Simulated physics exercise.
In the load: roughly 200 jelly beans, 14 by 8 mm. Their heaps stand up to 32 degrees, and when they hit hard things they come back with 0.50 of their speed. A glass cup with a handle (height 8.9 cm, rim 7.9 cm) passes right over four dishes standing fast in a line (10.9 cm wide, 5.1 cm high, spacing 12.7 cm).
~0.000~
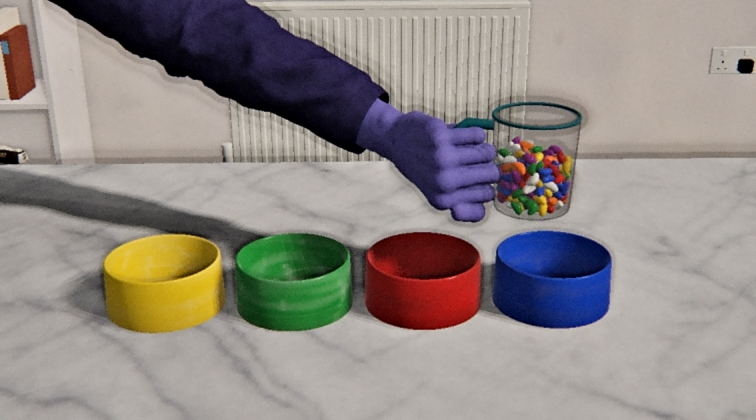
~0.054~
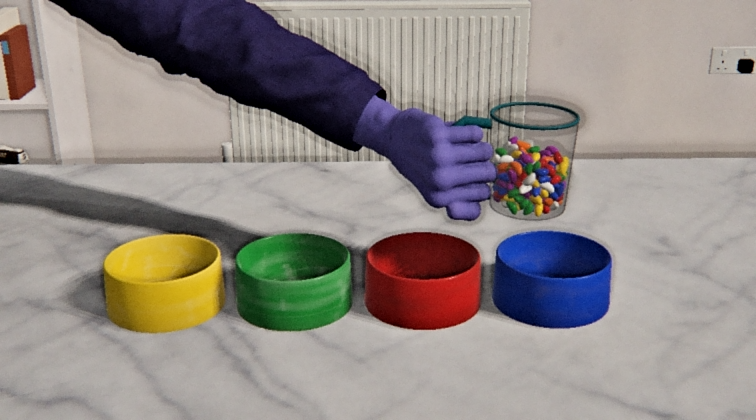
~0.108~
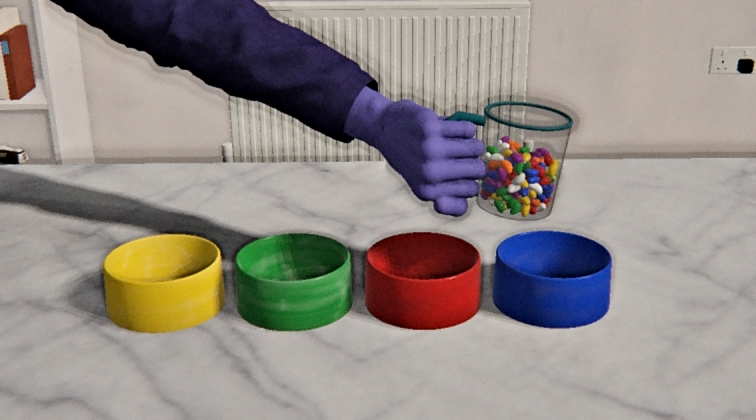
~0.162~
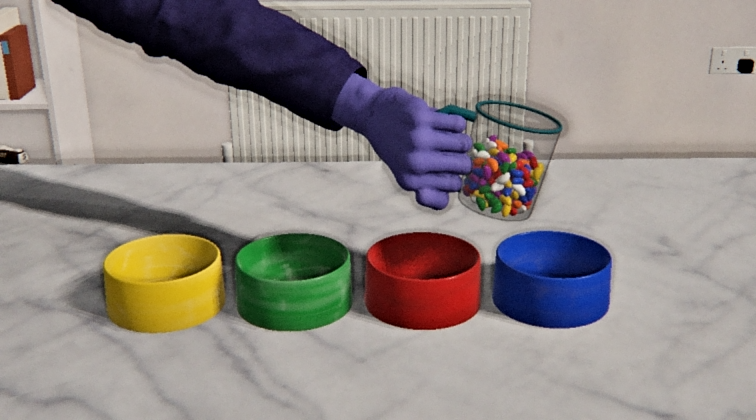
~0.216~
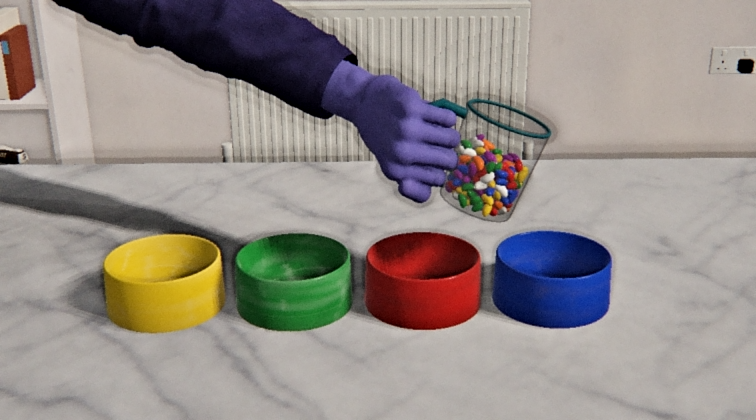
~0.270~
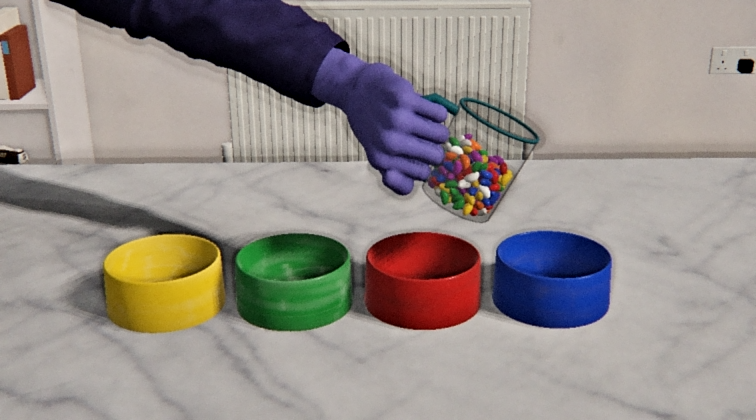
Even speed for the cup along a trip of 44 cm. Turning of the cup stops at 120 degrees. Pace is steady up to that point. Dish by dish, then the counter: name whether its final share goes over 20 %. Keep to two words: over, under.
Red dish: Under, blue dish: Under, green dish: Over, yellow dish: Under, counter: Under.
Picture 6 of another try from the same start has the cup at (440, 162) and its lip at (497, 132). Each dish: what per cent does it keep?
You'd end up with red at 0, blue at 0, green at 0 and yellow at 100.
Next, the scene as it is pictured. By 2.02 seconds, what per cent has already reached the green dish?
Estimate to date: Some 90 %.
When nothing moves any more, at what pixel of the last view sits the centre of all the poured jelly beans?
After settling, the middle sits near (288, 288).
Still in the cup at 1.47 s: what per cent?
Somewhere near 0 per cent of the load.
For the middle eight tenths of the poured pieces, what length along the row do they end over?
7 cm.
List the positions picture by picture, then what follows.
Cup at (534, 161), tilt 0 degrees, lip at (580, 115), moved 0.0 cm; middle of the pieces at (530, 183); blue dish at (553, 254); red dish at (423, 256); green dish at (293, 257); yellow dish at (162, 258), in the first picture.
Cup at (531, 161), tilt 1 degrees, lip at (578, 116), moved 0.3 cm; middle of the pieces at (526, 183), in the second picture.
Cup at (521, 161), tilt 6 degrees, lip at (571, 120), moved 1.2 cm; middle of the pieces at (514, 183), in the third picture.
Cup at (507, 161), tilt 12 degrees, lip at (560, 125), moved 2.6 cm; middle of the pieces at (497, 183), in the fourth picture.
Cup at (492, 162), tilt 19 degrees, lip at (549, 131), moved 3.9 cm; middle of the pieces at (480, 182), in the fifth picture.
Cup at (477, 162), tilt 25 degrees, lip at (537, 137), moved 5.3 cm; middle of the pieces at (464, 181); blue dish at (553, 254); red dish at (423, 256); green dish at (293, 257); yellow dish at (162, 258). Its pace works out near 120 degrees a second; the hand travels 25 cm a second, in the sixth picture.
After 0.99 s, tilt 112 degrees; cup holds 90 %, green 5 %.
Then, at 1.47 s, tilt 120 degrees; cup holds 0 %, green 90 %.
After 2.02 s, tilt 120 degrees; cup holds 0 %, green 90 %.
In the end, at 2.4 s, red 0 %, blue 0 %, green 90 %, yellow 0 %, counter 5 %.
